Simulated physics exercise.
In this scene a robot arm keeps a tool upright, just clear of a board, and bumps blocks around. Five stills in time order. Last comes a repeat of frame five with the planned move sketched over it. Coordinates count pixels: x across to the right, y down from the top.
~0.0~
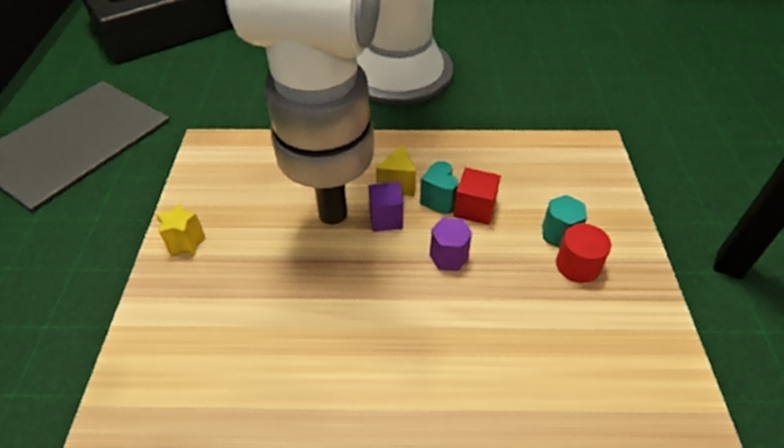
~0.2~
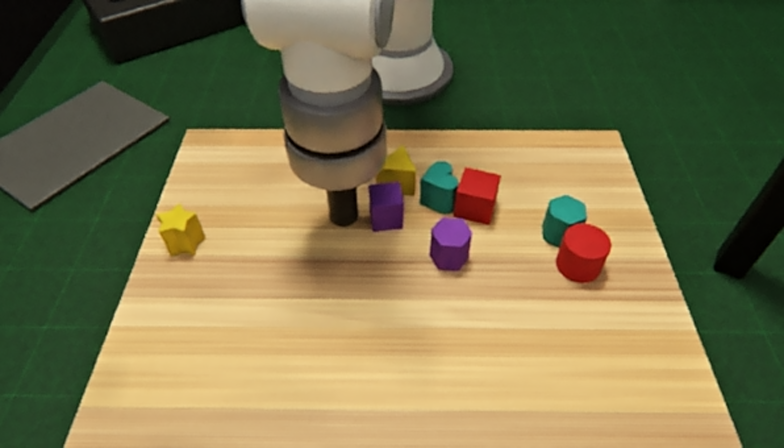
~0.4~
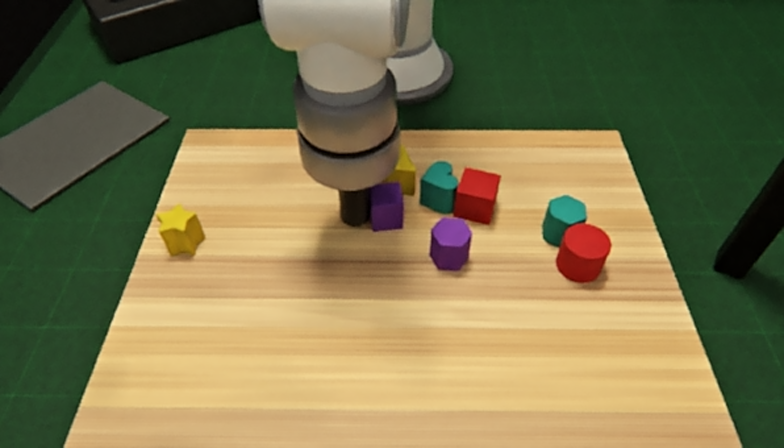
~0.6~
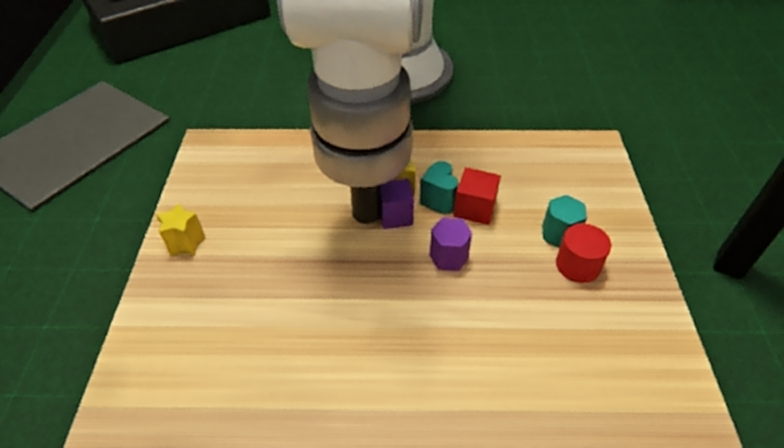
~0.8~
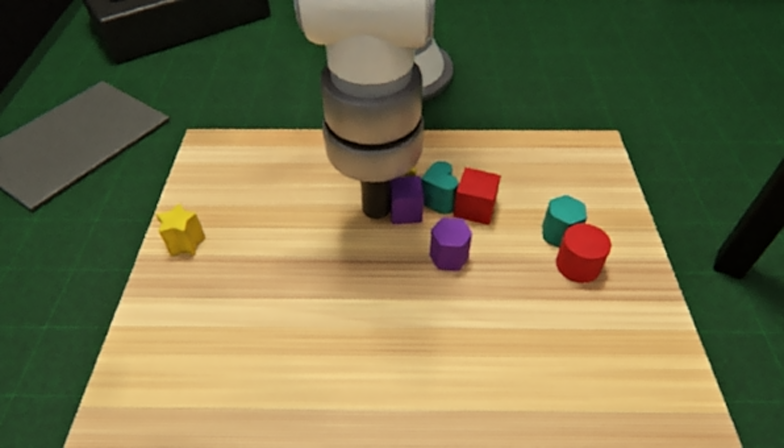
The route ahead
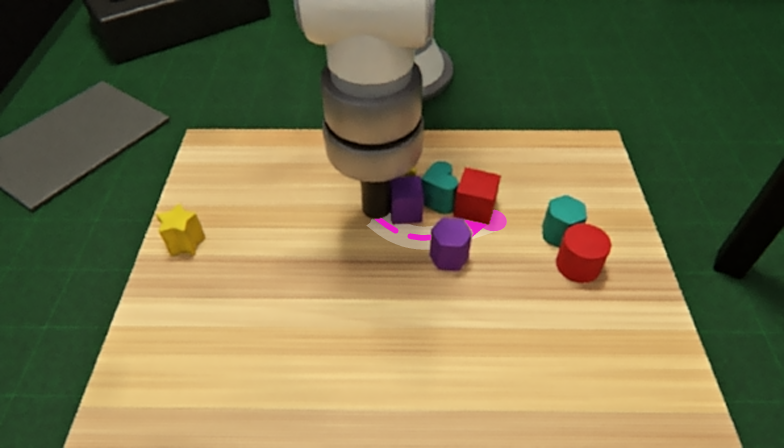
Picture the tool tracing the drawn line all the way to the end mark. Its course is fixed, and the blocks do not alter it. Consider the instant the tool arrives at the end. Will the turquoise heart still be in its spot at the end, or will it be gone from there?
At the end of the path, it will have moved.
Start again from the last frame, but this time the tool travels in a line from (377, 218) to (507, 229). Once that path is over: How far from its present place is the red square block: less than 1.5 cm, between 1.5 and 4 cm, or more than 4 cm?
Between 1.5 and 4 cm.
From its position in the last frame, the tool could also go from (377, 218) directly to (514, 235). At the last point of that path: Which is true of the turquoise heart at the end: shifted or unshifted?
When the path is over, the turquoise heart has left its spot.
The line goes from (377, 218) by way of (412, 237) and (454, 232) to (492, 220).
On the path given first. One third of the way, tool (412, 227); purple square block (425, 191), turned 60° anticlockwise; turquoise heart (443, 172).
Two thirds of the way, tool (455, 223); purple square block (442, 186), turned 90° anticlockwise; turquoise heart (445, 163), turned 30° anticlockwise; purple hexagonal block (463, 234), turned 35° clockwise; red square block (482, 182).
At the end, tool (494, 211); purple square block (443, 185), turned 100° anticlockwise; turquoise heart (444, 162), turned 30° anticlockwise; purple hexagonal block (463, 234), turned 35° clockwise; red square block (496, 171), turned 25° anticlockwise; turquoise hexagonal block unmoved.
